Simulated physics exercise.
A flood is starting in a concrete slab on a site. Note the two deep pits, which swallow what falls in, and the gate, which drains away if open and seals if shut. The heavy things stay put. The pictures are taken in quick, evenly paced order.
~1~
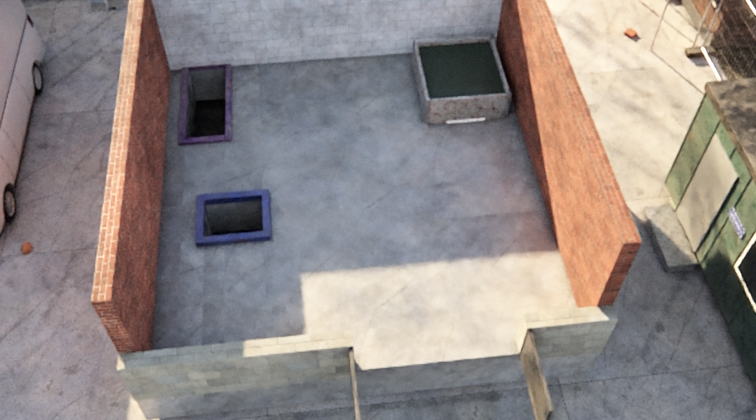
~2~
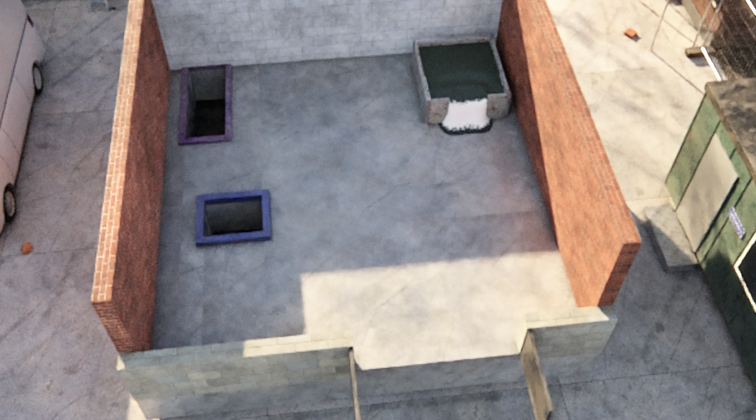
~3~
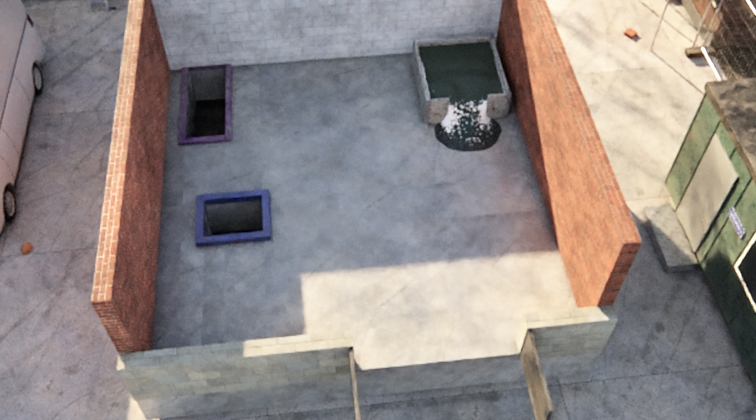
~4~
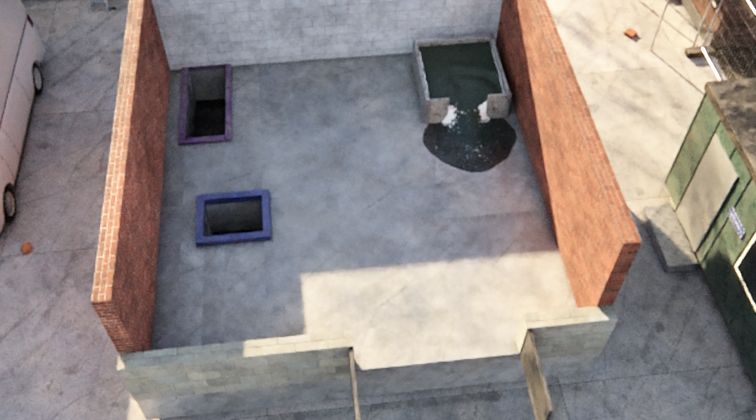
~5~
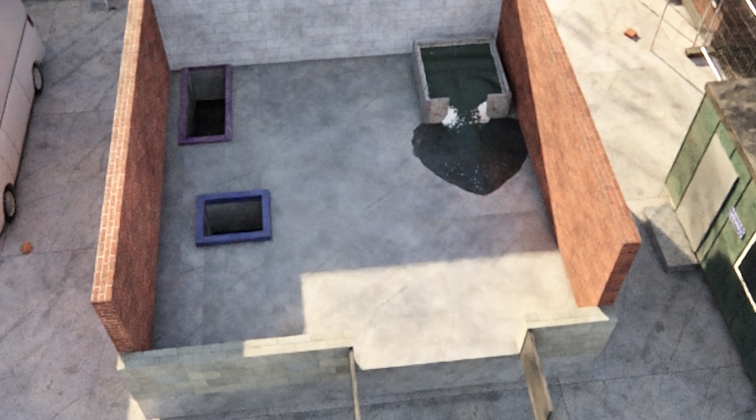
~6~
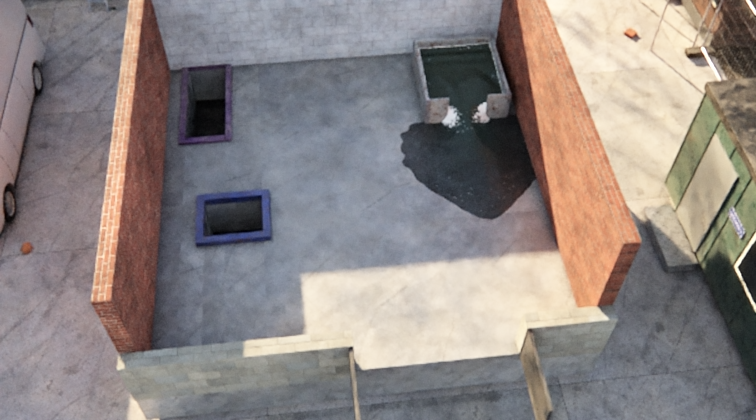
Dark water bursts from a square concrete tank at the upper right of a grey slab, seen from high above and walled by red brick on both sides and pale block behind. A purple-rimmed pit and a blue-rimmed one sit at left, near a white vehicle, with a green structure far right. White froth churns at the tank's broken front as the dark puddle spreads forward, the camera still.
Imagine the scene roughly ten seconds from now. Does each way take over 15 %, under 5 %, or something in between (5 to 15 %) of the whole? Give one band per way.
At the end, the gate accounts for a substantial part - beyond fifteen per cent; the purple pit accounts for a negligible part - below five per cent; the blue pit accounts for a negligible part - below five per cent.
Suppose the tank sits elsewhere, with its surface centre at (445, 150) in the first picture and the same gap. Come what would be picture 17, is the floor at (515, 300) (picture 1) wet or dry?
Location check: Waterlogged.
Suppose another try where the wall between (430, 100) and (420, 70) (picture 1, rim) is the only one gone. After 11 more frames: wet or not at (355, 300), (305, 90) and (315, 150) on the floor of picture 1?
First spot spared, second spot submerged, third spot submerged.
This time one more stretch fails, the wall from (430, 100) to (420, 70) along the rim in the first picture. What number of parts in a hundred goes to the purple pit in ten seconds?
For purple, it comes to 20 percent.
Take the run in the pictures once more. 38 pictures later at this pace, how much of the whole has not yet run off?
About 80 %.
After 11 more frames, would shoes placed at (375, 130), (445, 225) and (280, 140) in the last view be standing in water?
Taking them in the order given: Spared, then swamped, then spared.
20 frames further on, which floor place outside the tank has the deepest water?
Roughly at pixel (547, 335).
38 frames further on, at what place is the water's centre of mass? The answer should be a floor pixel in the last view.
(446, 209).
A moment on, water covers 20 % of the floor; the gate 0 %, the purple pit 0 %, the blue pit 0 %.
Next, water covers 35 % of the floor; the gate 0 %, the purple pit 0 %, the blue pit 0 %.
Then, water covers 40 % of the floor; the gate 8 %, the purple pit 0 %, the blue pit 0 %.
Later, water covers 40 % of the floor; the gate 21 %, the purple pit 0 %, the blue pit 0 %.
In the end, water covers 55 % of the floor; the gate 33 %, the purple pit 0 %, the blue pit 0 %.
